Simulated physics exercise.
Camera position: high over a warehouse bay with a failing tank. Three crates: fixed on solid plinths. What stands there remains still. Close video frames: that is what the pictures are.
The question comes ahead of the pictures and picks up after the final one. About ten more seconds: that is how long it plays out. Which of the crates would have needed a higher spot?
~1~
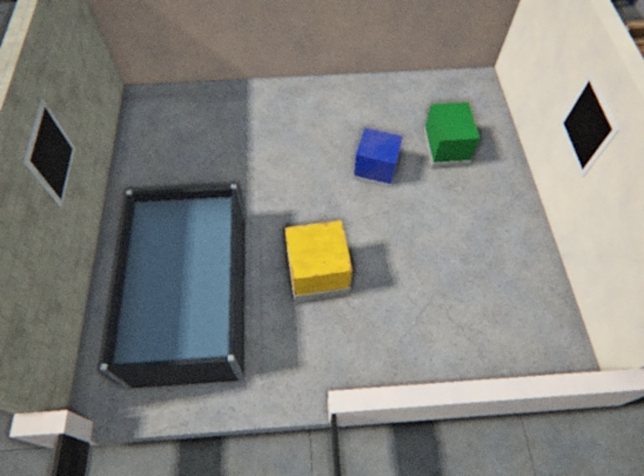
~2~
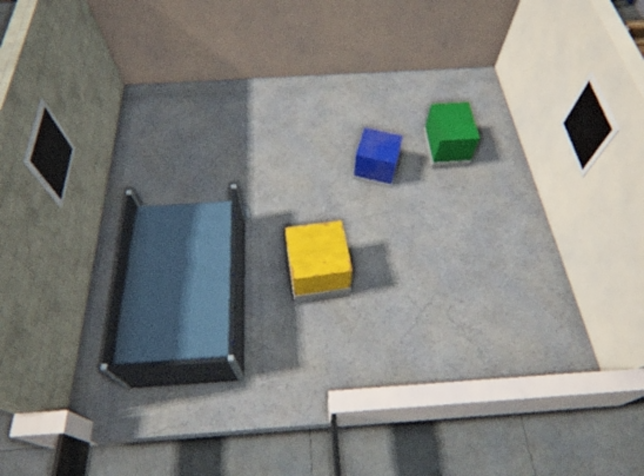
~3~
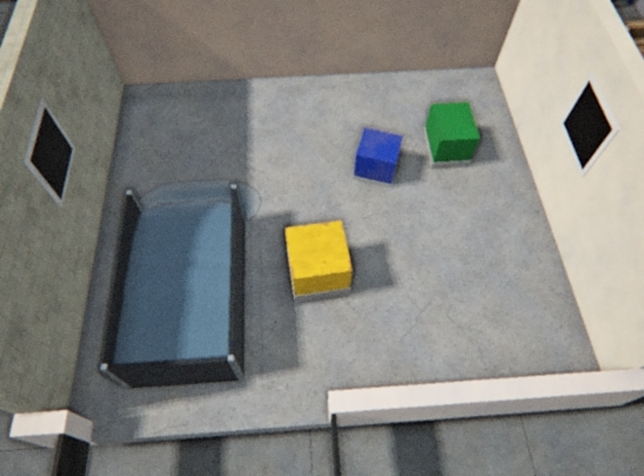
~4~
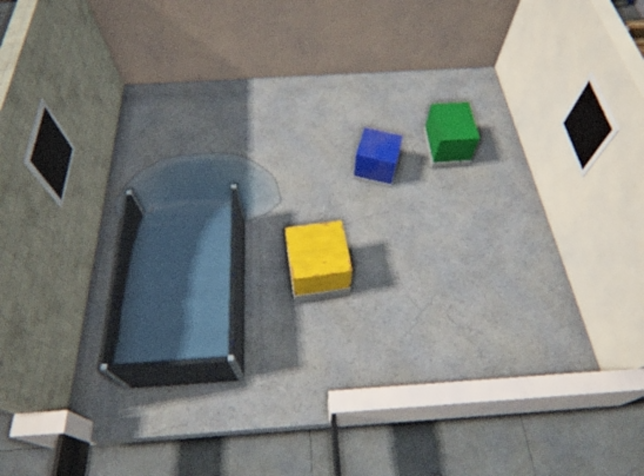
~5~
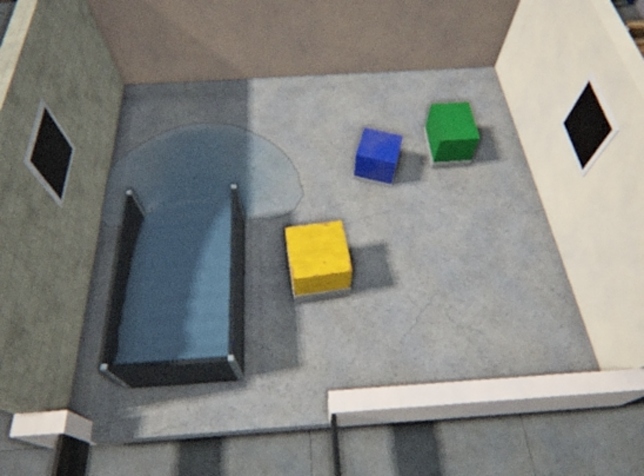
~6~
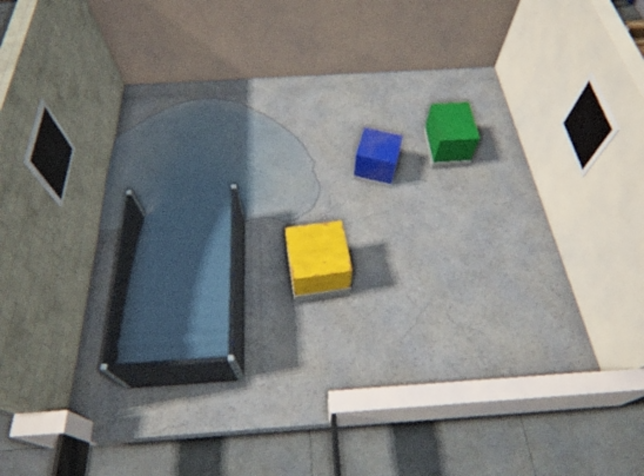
Blue crate: Yes, it gets wet. Green crate: Yes, it gets wet. Yellow crate: No, it stays dry.
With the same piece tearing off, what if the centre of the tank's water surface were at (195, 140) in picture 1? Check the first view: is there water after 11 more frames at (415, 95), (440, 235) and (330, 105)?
Results in order - swamped, left untouched, swamped.
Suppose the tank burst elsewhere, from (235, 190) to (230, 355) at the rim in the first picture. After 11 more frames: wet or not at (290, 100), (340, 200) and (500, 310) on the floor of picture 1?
Place one: Reached by the flood. Place two: Reached by the flood. Place three: Reached by the flood.
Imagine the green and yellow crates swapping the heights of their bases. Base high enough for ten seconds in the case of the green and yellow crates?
Well, the green crate stays unflooded and the yellow crate stays unflooded.
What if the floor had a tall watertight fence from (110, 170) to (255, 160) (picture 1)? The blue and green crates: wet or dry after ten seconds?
Blue: Is reached; green: Stays clear.
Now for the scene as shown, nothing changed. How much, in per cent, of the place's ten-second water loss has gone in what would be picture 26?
Near 0 in a hundred, I reckon.
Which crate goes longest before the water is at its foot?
Clearly the yellow crate.
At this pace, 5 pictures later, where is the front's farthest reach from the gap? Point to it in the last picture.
Look around (327, 78).
A moment on, water covers 30 % of the floor; the blue crate water round its plinth, the green crate not reached, the yellow crate not reached.
Next, water covers 35 % of the floor; the blue crate water round its plinth, the green crate not reached, the yellow crate not reached.
Then, water covers 45 % of the floor; the blue crate water round its plinth, the green crate water round its plinth, the yellow crate not reached.
Later, water covers 85 % of the floor; the blue crate water round its plinth, the green crate water round its plinth, the yellow crate water round its plinth.
In the end, water covers 100 % of the floor; the blue crate was topped, the green crate was topped, the yellow crate stayed above the water.
